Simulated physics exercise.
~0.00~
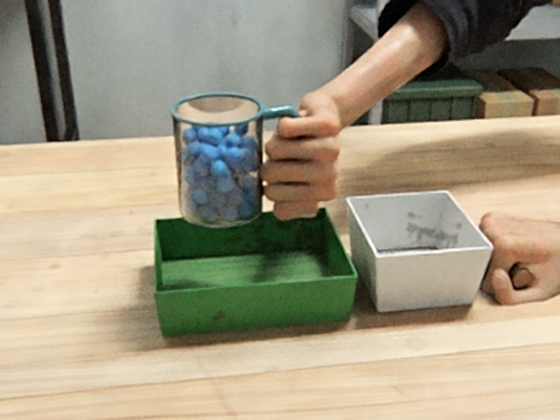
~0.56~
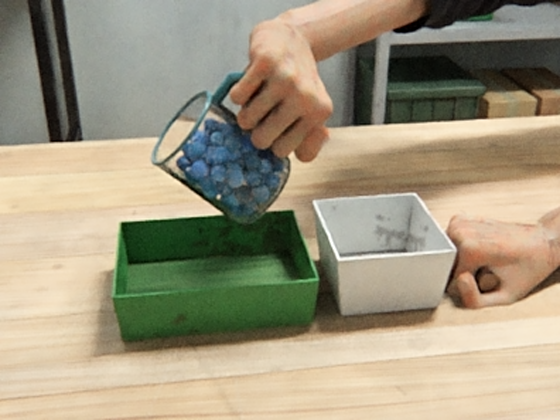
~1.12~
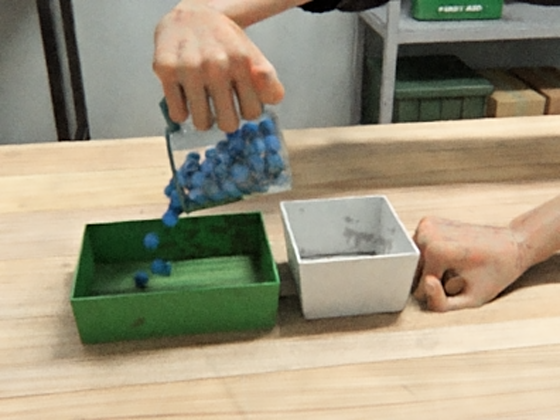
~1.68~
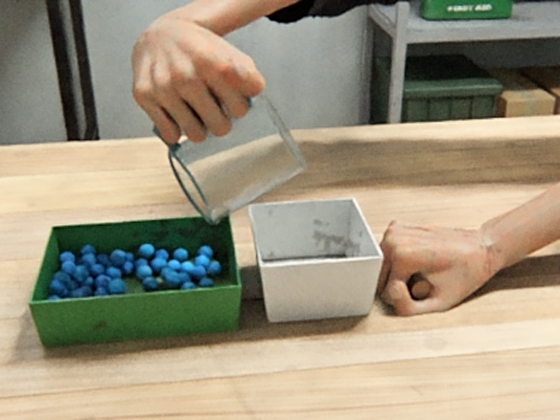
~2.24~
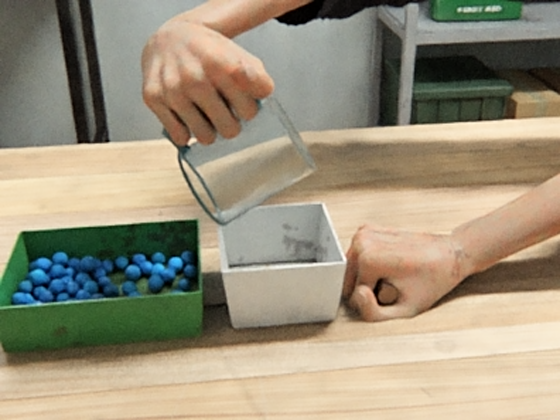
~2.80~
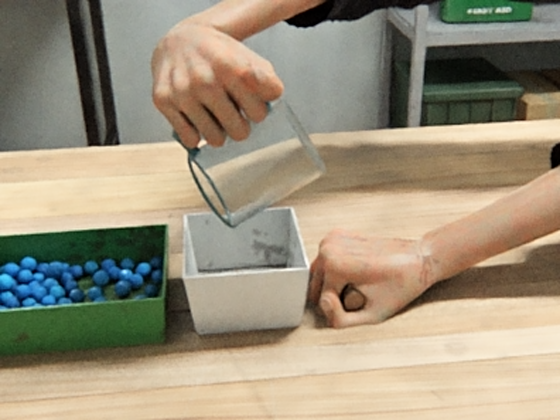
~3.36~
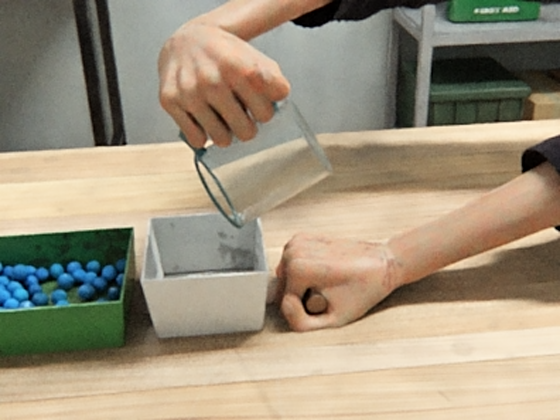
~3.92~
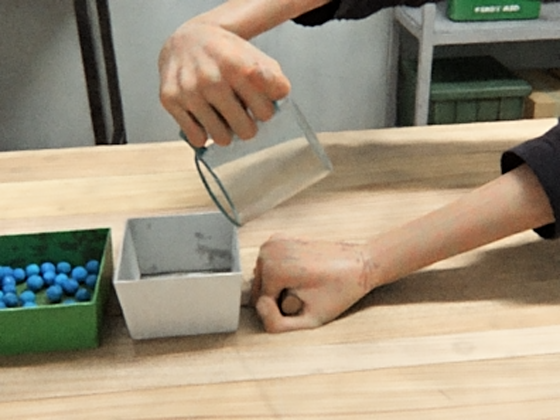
Blue pebbles pouring from a hand-tilted glass cup into a green tin, which slides left with an empty white tin beside it.
